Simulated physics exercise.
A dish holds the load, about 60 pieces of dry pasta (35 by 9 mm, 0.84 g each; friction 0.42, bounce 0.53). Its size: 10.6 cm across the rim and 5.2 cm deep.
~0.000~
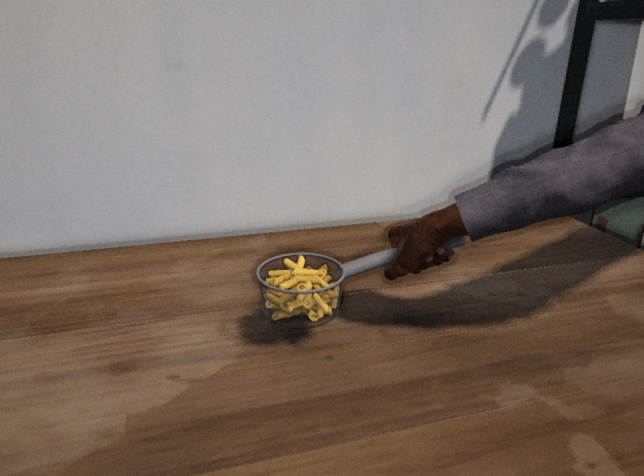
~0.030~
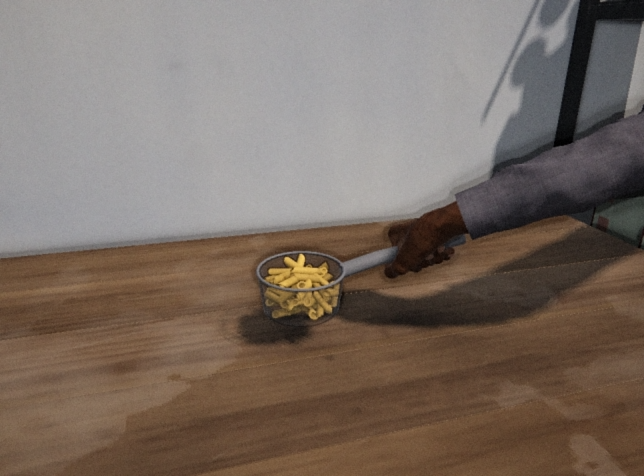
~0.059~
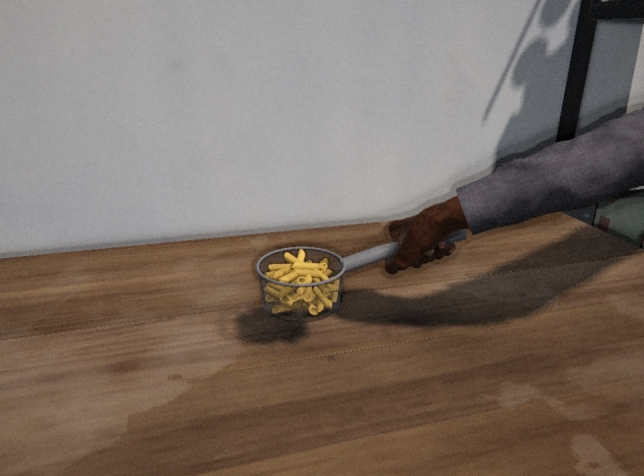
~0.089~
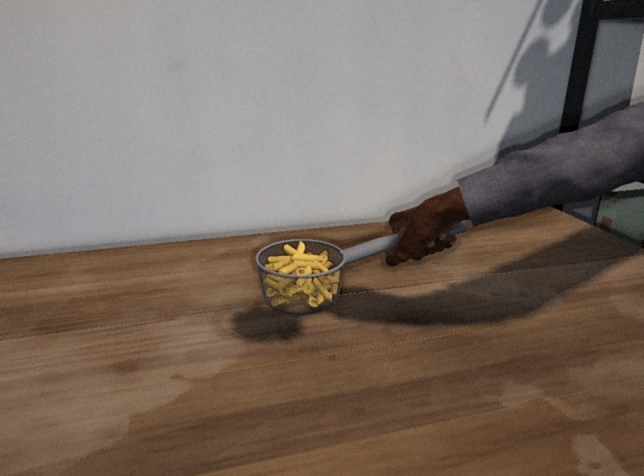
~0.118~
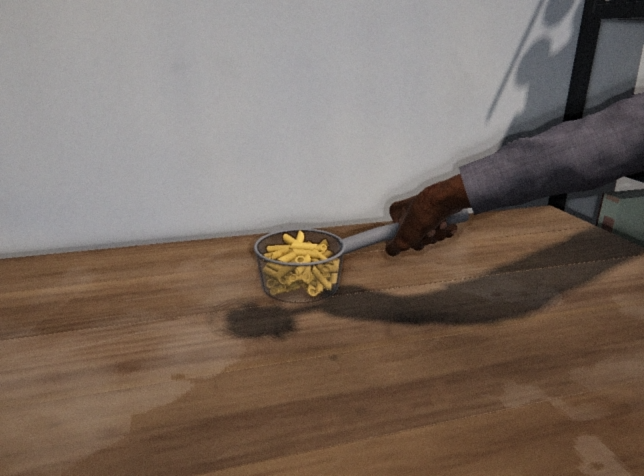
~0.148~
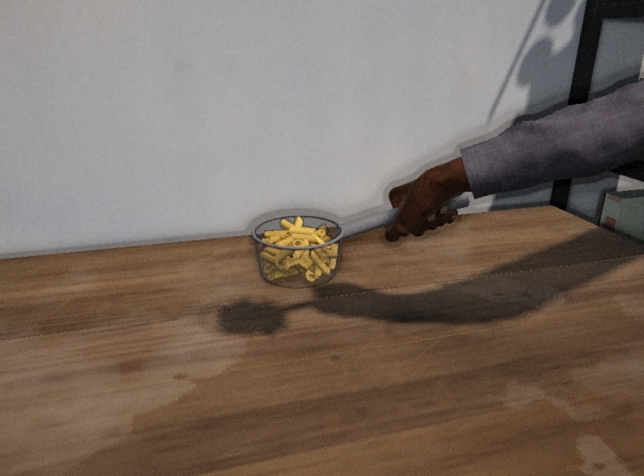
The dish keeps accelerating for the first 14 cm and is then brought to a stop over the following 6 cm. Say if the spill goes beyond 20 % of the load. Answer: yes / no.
Answer: No.
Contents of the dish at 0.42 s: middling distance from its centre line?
Estimate: Near 3.0 centimetres.
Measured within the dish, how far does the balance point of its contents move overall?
About 0.5 cm.
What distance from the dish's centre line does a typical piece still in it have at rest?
It is around 3.0 cm.
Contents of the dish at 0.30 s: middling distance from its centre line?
A typical piece sits around 3.0 cm out.
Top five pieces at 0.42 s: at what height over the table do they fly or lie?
About 31 cm.
After 0.30 s, dish 100 %; middle of the pieces not yet landed near (270, 135).
Then, at 0.42 s, dish 100 %; middle of the pieces not yet landed near (260, 133).
After 0.54 s, dish 100 %; middle of the pieces not yet landed near (266, 139).
Then, at 0.65 s, dish 100 %; middle of the pieces not yet landed near (266, 142).
In the end, at 0.9 s, dish 100 %.
